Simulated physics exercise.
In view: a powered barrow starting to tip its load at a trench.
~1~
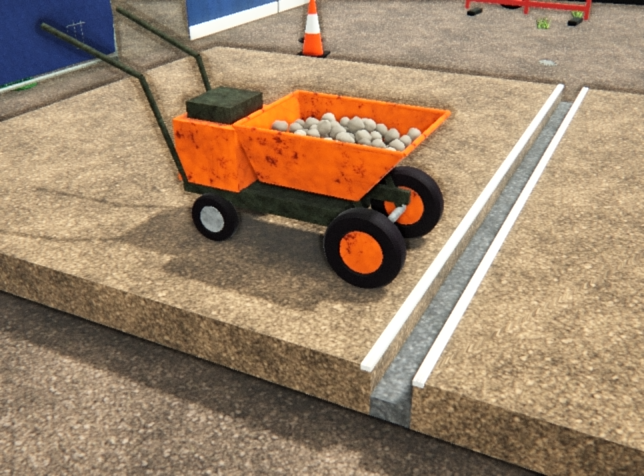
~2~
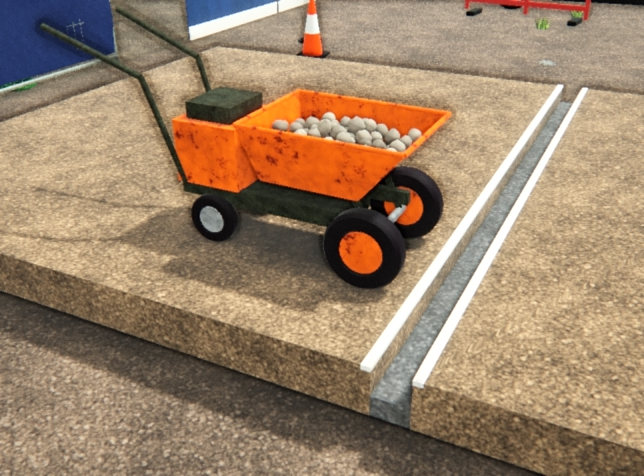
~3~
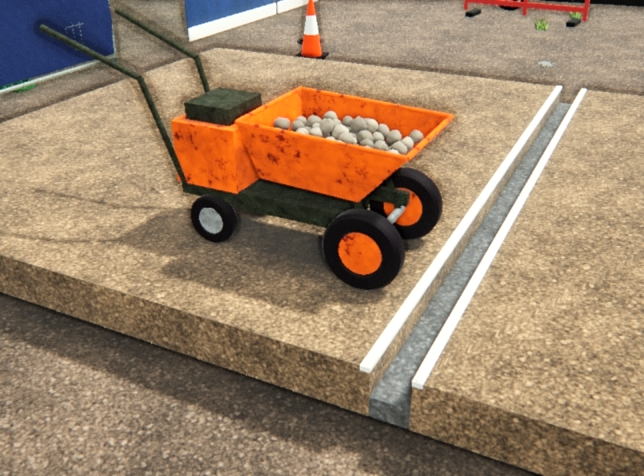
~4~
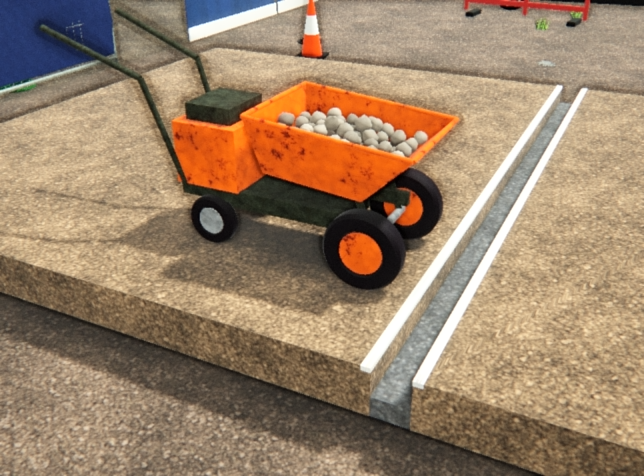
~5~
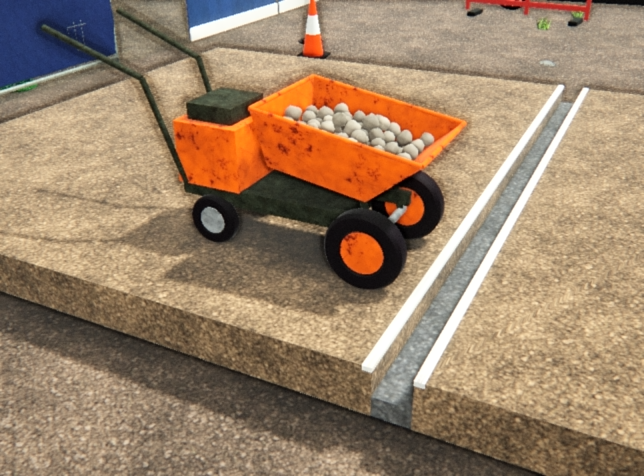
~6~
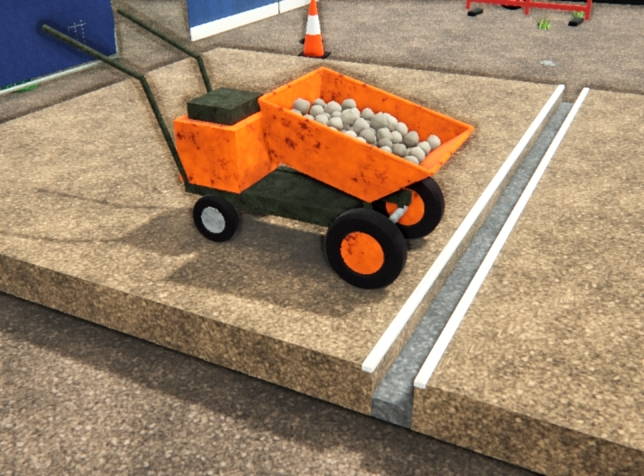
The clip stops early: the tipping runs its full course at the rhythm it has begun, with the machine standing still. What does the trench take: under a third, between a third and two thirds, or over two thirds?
The trench takes under a third.
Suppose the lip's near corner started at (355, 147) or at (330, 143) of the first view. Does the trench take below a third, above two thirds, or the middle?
The first try: In the middle band. The second: Between a third and two thirds.
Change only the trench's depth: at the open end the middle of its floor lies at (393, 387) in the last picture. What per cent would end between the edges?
Some 0 per cent.
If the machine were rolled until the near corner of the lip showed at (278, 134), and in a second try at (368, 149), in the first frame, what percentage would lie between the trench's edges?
In turn 50 and 30 in a hundred.
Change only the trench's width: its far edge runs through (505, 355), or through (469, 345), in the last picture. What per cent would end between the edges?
About 50 and 0 per cent.
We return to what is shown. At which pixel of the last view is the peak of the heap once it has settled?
Around (527, 282).
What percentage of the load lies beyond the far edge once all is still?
Close to 95 per cent.
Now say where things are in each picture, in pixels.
Lip of the skip at (403, 155), level; top of the load at (338, 133), river pebbles; first edge of the trench at (395, 324); far edge at (443, 338), the trench under half as wide as the skip, and about as deep as wide, in the first frame.
Lip of the skip at (404, 156), level; top of the load at (313, 136), in the second frame.
Lip of the skip at (407, 159), tipped barely; top of the load at (314, 135), in the third frame.
Lip of the skip at (413, 162), tipped a little; top of the load at (323, 126), in the fourth frame.
Lip of the skip at (422, 167), tipped a little; top of the load at (314, 128), in the fifth frame.
Lip of the skip at (431, 174), tipped a little; top of the load at (322, 123); first edge of the trench at (396, 325); far edge at (445, 338), in the sixth frame.
Soon after the last picture, skip tipped steeply; all in the skip.
A little later, skip tipped right over; about two thirds in the skip; about a quarter beyond it; a small part falling.
Later still, skip tipped right over; a small part in the skip; nearly all beyond it.
By the end, skip tipped right over; a stray few in the skip; none in or heaped over the trench; nearly all beyond it.
